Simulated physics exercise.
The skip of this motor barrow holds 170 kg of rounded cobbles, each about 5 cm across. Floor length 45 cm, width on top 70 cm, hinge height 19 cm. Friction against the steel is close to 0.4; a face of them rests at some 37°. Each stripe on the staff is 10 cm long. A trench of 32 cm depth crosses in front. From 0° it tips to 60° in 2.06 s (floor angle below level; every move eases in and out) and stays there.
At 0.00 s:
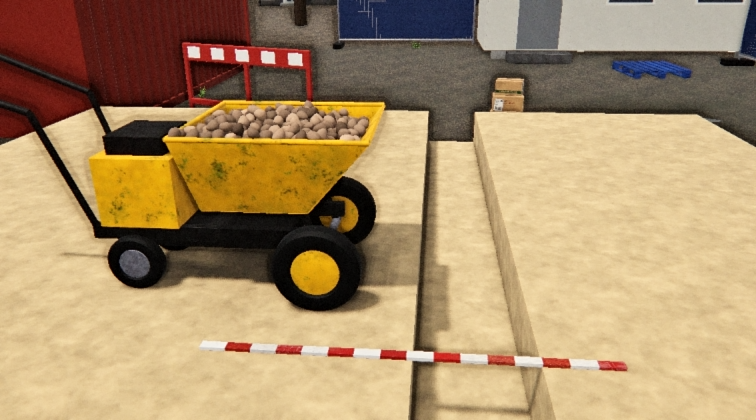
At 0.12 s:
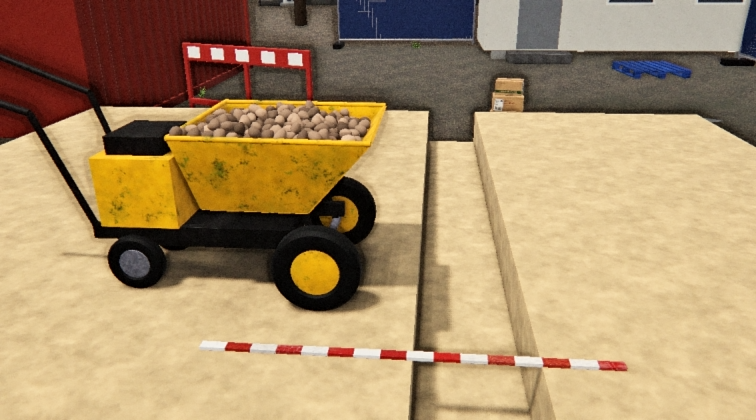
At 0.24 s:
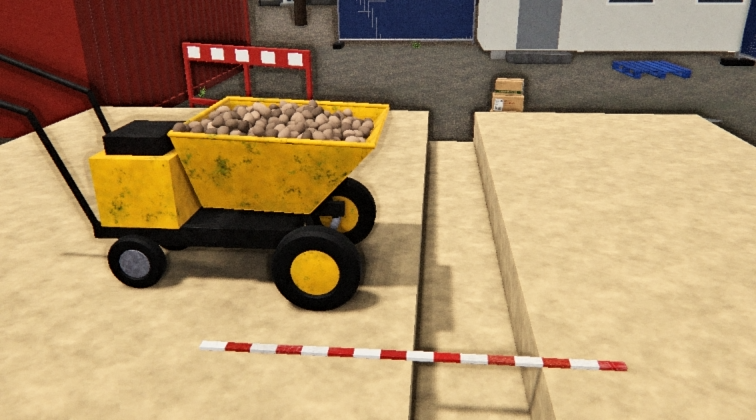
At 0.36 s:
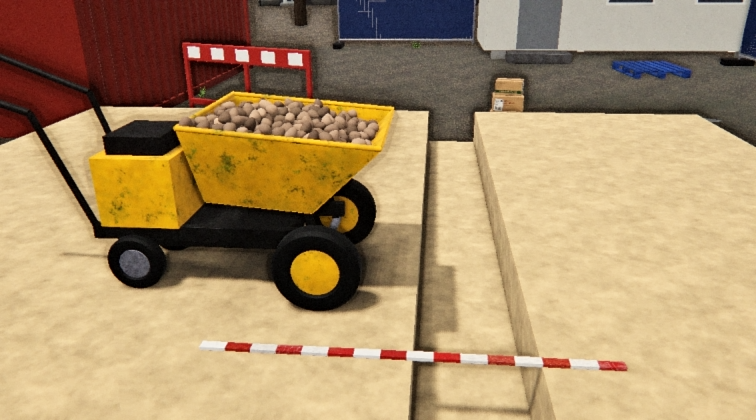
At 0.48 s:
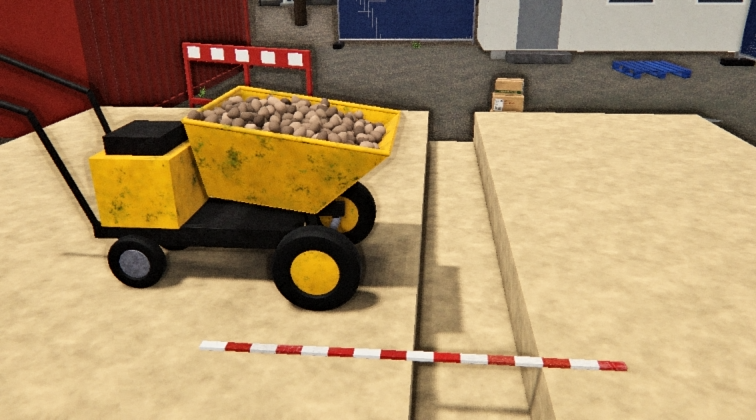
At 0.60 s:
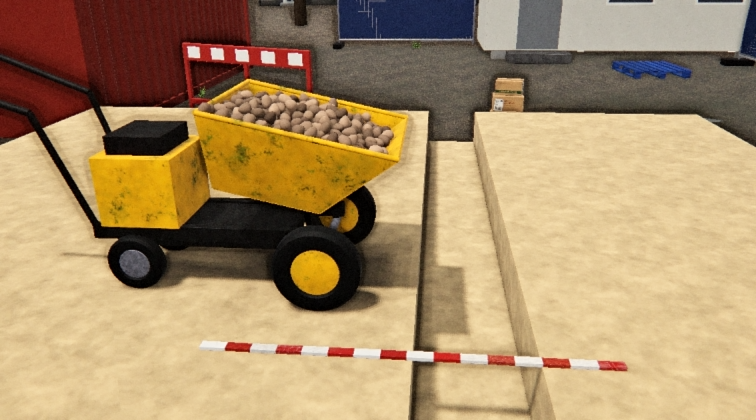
Yellow motor barrow standing beside a trench, its skip of rounded brown cobbles slowly tilting forward to the right.
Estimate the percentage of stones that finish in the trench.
Some 80 per cent of it.
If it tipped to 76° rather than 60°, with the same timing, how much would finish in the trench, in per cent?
In that case some 95 per cent.
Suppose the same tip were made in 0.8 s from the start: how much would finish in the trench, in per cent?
It would be near 65 per cent.
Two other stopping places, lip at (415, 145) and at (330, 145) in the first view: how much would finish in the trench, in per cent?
First some 50, then 85 per cent.
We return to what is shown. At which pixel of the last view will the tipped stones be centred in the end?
Near (479, 322).
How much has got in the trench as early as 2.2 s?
Some 30 per cent.
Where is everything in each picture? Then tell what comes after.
In the first frame, the skip is at 0°, its lip at (369, 144); the top of the load is at (278, 114).
In the second frame, lip at (370, 144), floor tilted 1°, highest stones at (279, 114); the stones move at 0.1 m/s on average.
In the third frame, lip at (375, 146), floor tilted 2°, highest stones at (276, 112); the stones move at 0.2 m/s on average.
In the fourth frame, the skip is at 5°, its lip at (381, 149); the top of the load is at (262, 110); the stones move at 0.2 m/s on average.
In the fifth frame, lip at (389, 154), floor tilted 8°, highest stones at (259, 105); the stones move at 0.3 m/s on average.
In the sixth frame, the skip is at 12°, its lip at (399, 160); the top of the load is at (260, 100); the stones move at 0.3 m/s on average.
After 1.5 s the floor is at 50°; 99 % in the skip, 1 % in the trench; the foremost stones are at (463, 203).
After 2.2 s the floor is at 60°; 67 % in the skip, 30 % in the trench, 3 % past the trench; the foremost stones are at (576, 283).
After 2.5 s the floor is at 60°; 49 % in the skip, 47 % in the trench, 5 % past the trench; the foremost stones are at (623, 279).
After 4.5 s the floor is at 60°; 15 % in the skip, 80 % in the trench, 5 % past the trench; the foremost stones are at (636, 263).
